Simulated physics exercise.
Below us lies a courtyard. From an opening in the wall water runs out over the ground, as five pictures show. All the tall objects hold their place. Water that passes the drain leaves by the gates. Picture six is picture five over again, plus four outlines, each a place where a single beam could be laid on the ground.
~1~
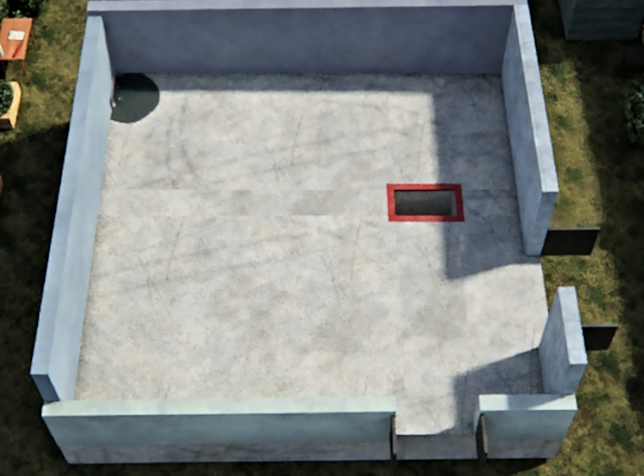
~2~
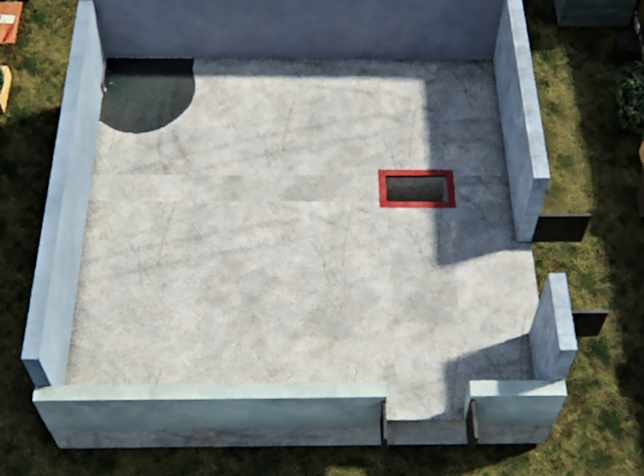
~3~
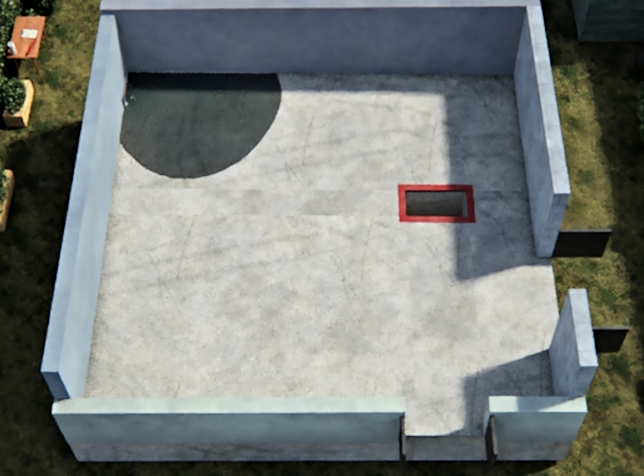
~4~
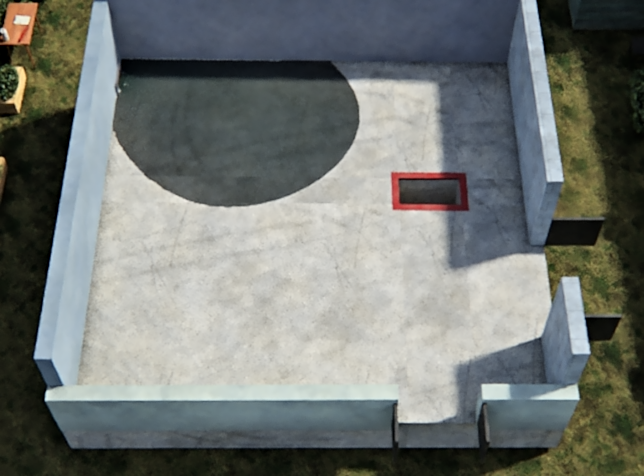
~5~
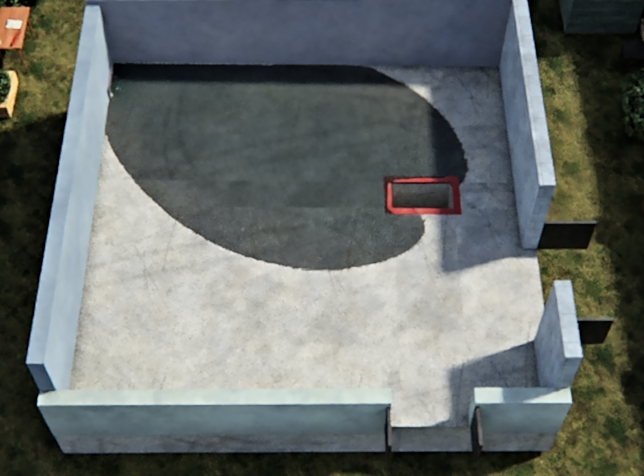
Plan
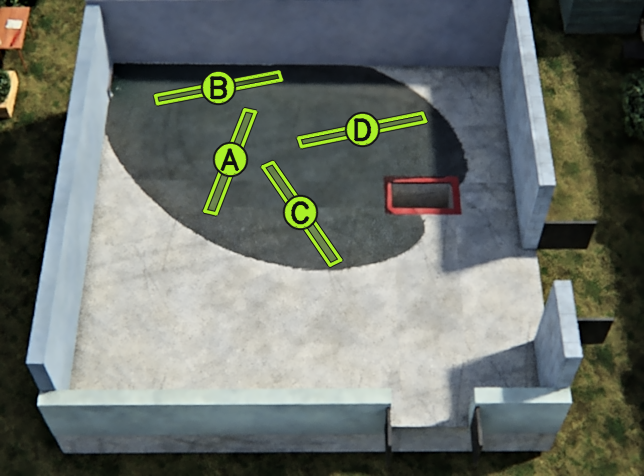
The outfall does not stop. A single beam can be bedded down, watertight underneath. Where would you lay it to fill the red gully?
The best spot is C.
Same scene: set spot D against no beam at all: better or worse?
Spot D is worse.
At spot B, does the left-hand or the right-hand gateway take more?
The right one.
In lime, A from (210, 212) to (250, 110); B from (156, 99) to (280, 75); C from (267, 164) to (335, 262); D from (300, 142) to (424, 117).
With A, about 17 % of the stream goes into the red gully, about 81 % out by the gates.
With B, about 19 % of the stream goes into the red gully, about 78 % out by the gates.
With C, about 29 % of the stream goes into the red gully, about 70 % out by the gates.
With D, about 15 % of the stream goes into the red gully, about 82 % out by the gates.
